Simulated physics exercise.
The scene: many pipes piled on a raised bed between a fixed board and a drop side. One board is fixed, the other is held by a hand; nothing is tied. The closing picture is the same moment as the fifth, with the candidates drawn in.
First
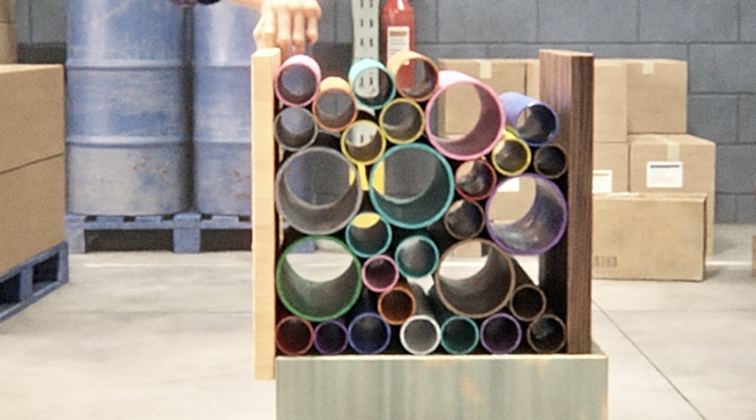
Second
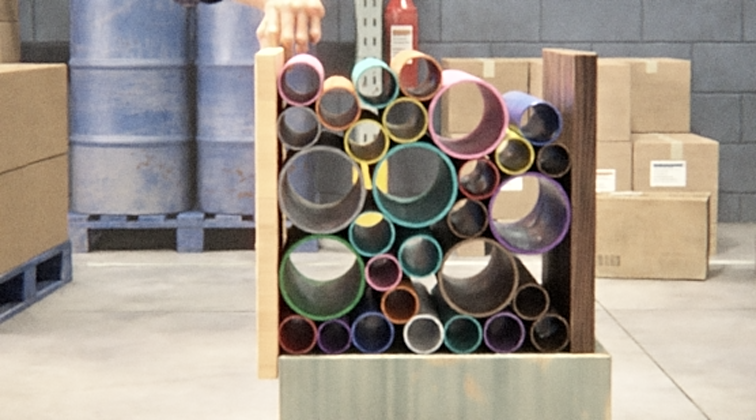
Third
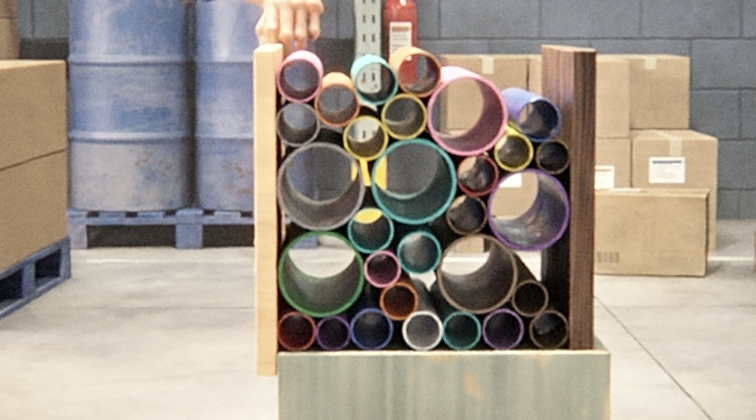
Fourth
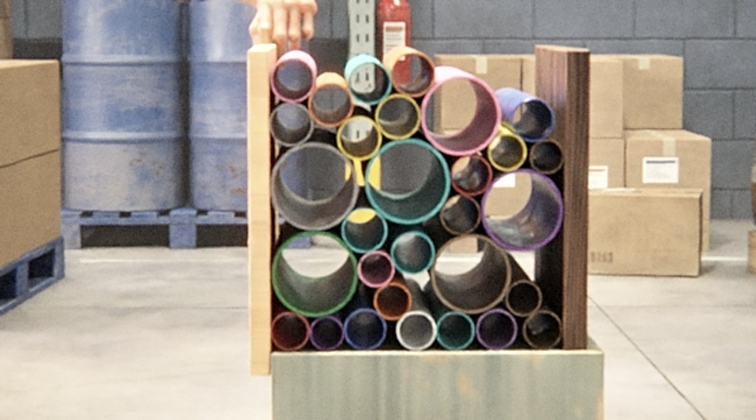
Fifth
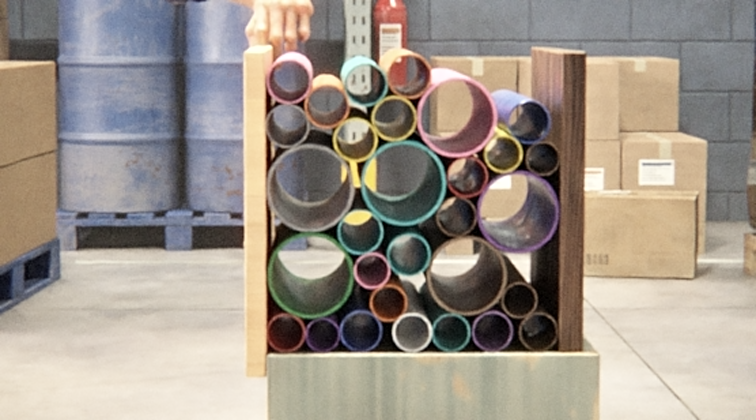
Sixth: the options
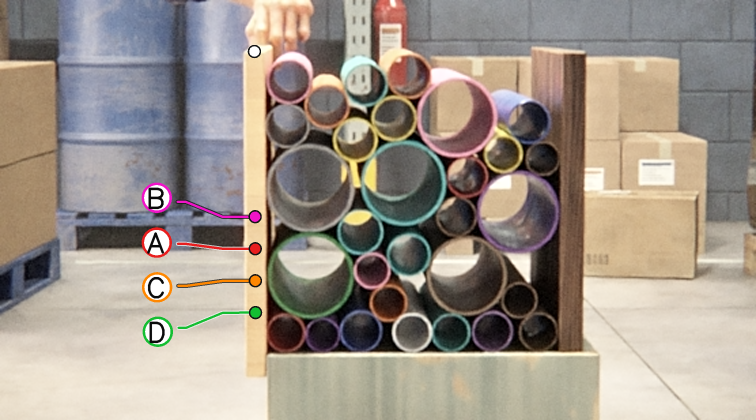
A hand holds the left side board beside stacked colourful pipes, and almost nothing moves.
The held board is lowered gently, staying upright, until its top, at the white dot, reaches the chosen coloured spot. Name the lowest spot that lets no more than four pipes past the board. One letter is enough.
Mark B is as low as it can go.
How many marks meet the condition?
One of them.
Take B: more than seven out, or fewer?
Fewer than seven.
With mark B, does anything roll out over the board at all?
Yes.
On the copy, A at (256, 249); B at (256, 217); C at (256, 281); D at (256, 312); the white dot at (255, 51).
On B. First, top of the board (265, 125).
Then, top of the board (266, 209).
Finally, top of the board (266, 216), two out over the board.
By contrast, A more than four out over the board; C more than four out over the board; D more than four out over the board.
